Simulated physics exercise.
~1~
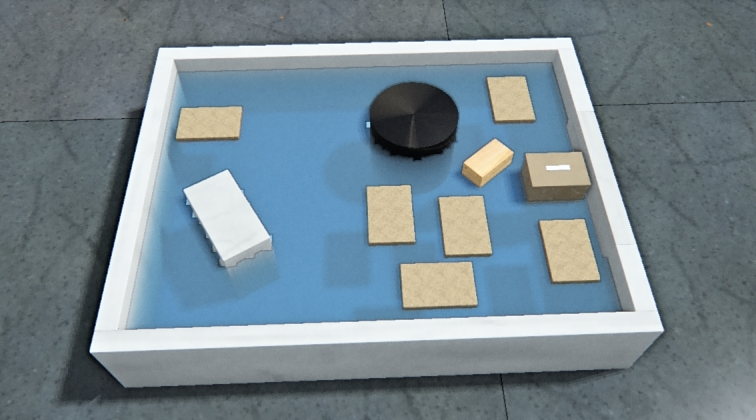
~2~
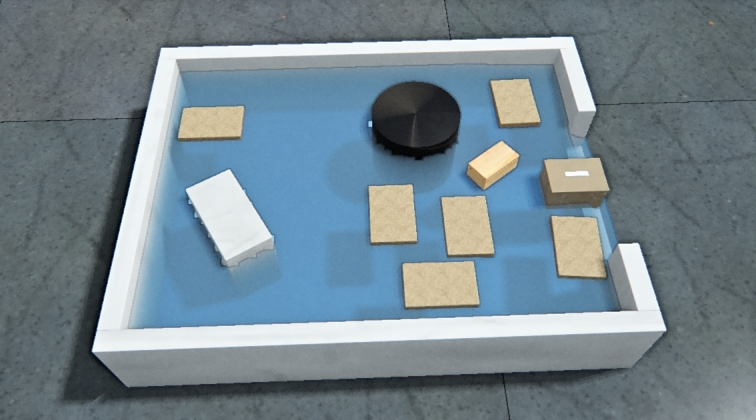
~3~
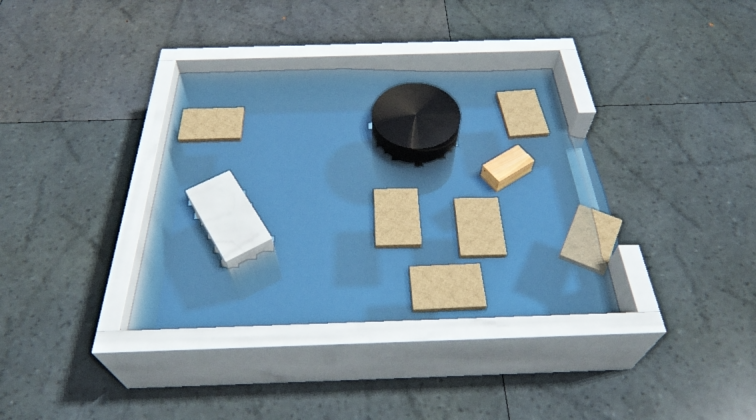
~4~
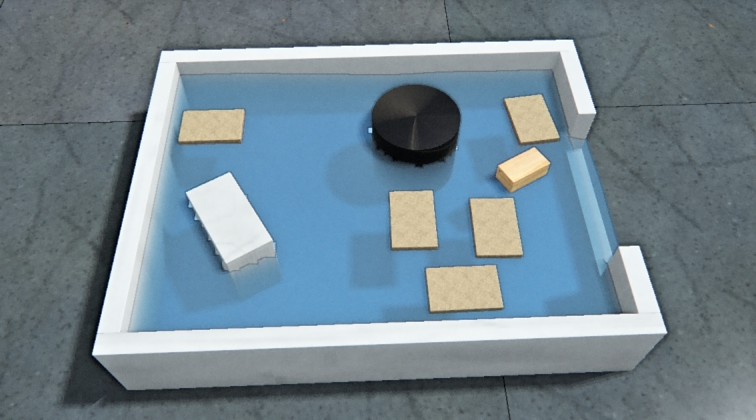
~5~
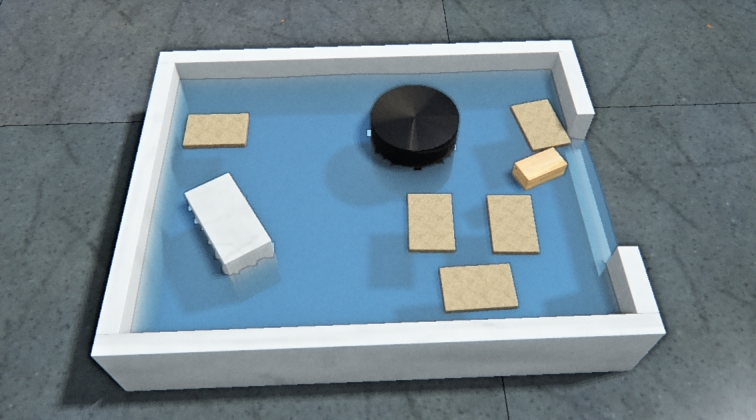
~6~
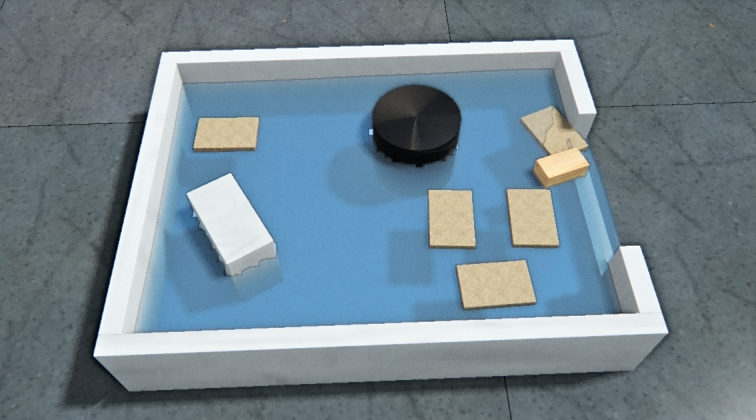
Boxes and flat tan pieces drift right across a pool, some leaving through a gap.
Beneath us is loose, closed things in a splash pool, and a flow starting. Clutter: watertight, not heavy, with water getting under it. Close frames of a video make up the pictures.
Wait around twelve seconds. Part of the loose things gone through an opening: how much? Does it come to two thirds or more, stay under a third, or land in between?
From what I can see, the part that leaves comes to no less than two thirds.
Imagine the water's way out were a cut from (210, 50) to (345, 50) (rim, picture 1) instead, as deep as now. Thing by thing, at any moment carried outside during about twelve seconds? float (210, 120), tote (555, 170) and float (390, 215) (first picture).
Item one gets away, item two doesn't escape, item three gets away.
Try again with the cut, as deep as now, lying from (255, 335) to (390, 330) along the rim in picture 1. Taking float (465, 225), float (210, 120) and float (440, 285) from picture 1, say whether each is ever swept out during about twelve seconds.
In order: Escapes, remains, escapes.
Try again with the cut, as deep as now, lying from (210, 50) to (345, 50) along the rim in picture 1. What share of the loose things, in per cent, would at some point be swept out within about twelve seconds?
Share reached: 20 %.
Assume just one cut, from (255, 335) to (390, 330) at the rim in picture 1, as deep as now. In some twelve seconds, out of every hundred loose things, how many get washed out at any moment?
It comes to about 20 per cent.
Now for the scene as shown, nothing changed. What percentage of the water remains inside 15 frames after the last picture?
Estimate: Roughly 64 %.
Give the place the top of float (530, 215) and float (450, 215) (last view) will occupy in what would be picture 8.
Roughly at (571, 210) and (486, 215).
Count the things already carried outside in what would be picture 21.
Count: 7.
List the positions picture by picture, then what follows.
The first frame shows a block at (489, 158) floats; a float at (465, 224) floats; 0 of 8 have shifted.
The second frame shows a block at (494, 160), afloat; a float at (467, 224) floats; 2 of 8 have shifted.
The third frame shows a block at (509, 163), afloat, close to its start; a float at (480, 225), afloat, close to its start; 5 of 8 have shifted.
The fourth frame shows a block at (524, 165), afloat, close to its start; a float at (496, 226), afloat, close to its start; 7 of 8 have shifted.
The fifth frame shows a block at (541, 164), afloat, a stride from its start; a float at (512, 223) floats, a stride from its start; 7 of 8 have shifted.
The sixth frame shows a block at (563, 163) floats, a stride from its start; a float at (532, 216), afloat, a stride from its start; 8 of 8 have shifted.
A moment on, 4 of 8 are out; 4 afloat.
Next, 5 of 8 are out; 3 afloat.
Later, 7 of 8 are out; 1 afloat.
In the end, 7 of 8 are out; 1 afloat.
